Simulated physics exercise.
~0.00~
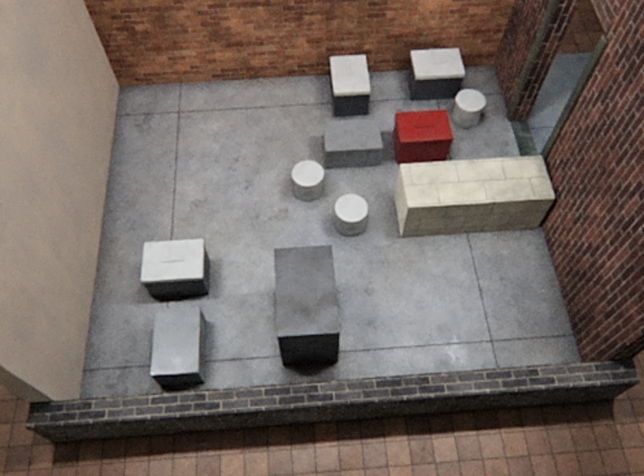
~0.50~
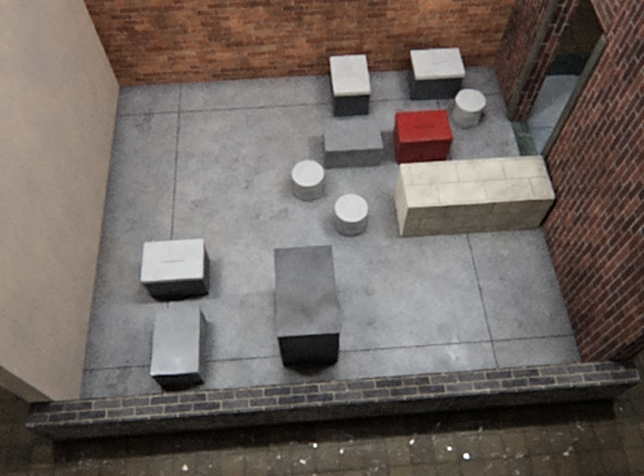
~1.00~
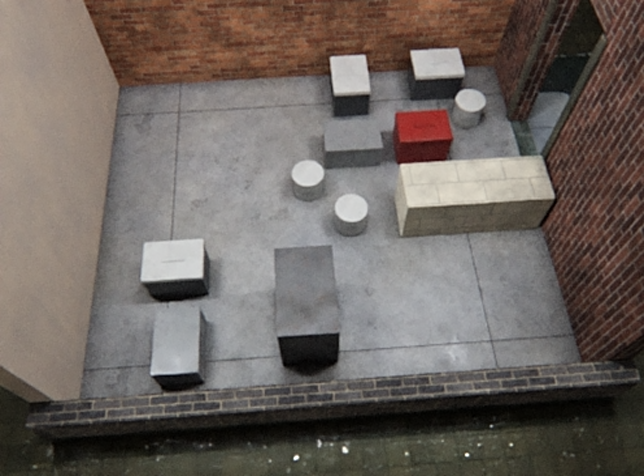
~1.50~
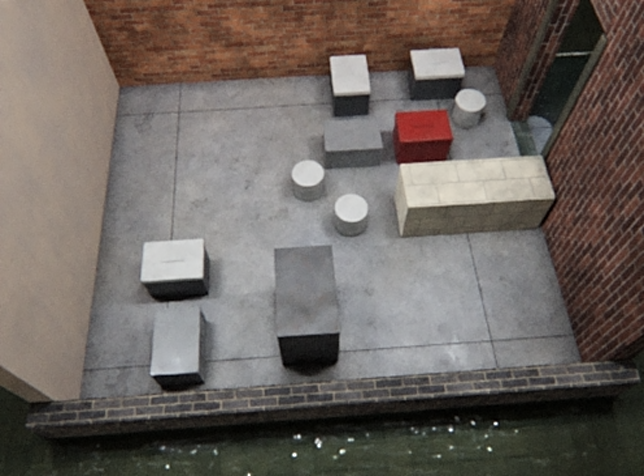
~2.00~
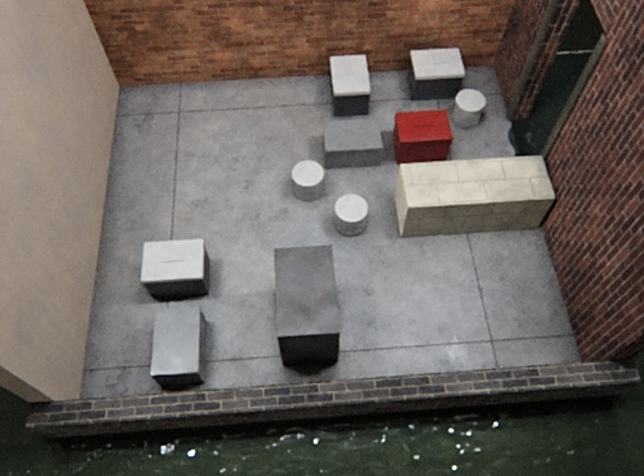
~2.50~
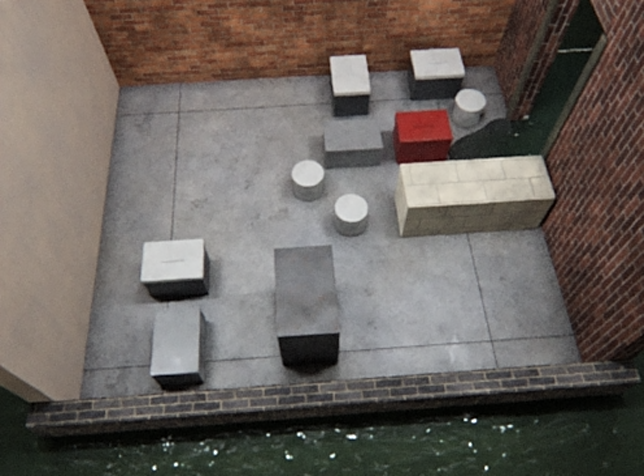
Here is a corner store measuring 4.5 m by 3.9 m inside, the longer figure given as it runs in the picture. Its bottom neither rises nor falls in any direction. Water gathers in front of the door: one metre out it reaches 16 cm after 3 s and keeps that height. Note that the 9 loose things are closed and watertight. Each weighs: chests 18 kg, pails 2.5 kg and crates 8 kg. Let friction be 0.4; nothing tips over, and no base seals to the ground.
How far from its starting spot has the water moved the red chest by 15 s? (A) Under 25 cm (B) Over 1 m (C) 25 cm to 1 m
The answer is B.
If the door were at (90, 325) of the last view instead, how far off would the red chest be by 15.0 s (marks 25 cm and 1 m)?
Note: Red chest essentially stationary.
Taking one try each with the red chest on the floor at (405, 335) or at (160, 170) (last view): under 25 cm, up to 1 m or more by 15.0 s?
At the first spot it keeps its spot, and at the second it winds up well off.
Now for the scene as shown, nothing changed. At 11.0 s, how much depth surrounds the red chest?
Close to 6 centimetres.
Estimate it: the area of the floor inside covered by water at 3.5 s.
Around 2.0 m2 of it.
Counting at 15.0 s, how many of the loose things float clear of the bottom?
Answer: 6.
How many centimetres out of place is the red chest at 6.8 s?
Roughly 100 centimetres by that point.
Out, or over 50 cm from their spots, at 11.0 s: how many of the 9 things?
Tally: 6.
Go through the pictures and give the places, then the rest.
The red chest at (424, 125), on the bottom; 0.0 m2 under water; 0 of 9 have shifted, in the first frame.
The red chest at (424, 125), on the bottom; water covers 0.0 m2; 0 of 9 have shifted, in the second frame.
The red chest at (424, 125), on the bottom; water covers 0.0 m2; 0 of 9 have shifted, in the third frame.
The red chest at (424, 125), on the bottom; water covers 0.0 m2; 0 of 9 have shifted, in the fourth frame.
The red chest at (424, 125) rests on the ground; water covers 0.0 m2; 0 of 9 have shifted, in the fifth frame.
The red chest at (424, 125), on the bottom; 0.4 m2 under water; 0 of 9 have shifted, in the sixth frame.
After 3.5 s the red chest is near (423, 125), 0.0 m from its start, aground; 0 afloat.
After 6.8 s the red chest is near (328, 130), 1.0 m from its start, aground; 1 afloat.
After 11.0 s the red chest is near (273, 152), 1.6 m from its start, aground; 4 afloat.
After 15.0 s the red chest is near (185, 152), 2.5 m from its start, afloat; 6 afloat.
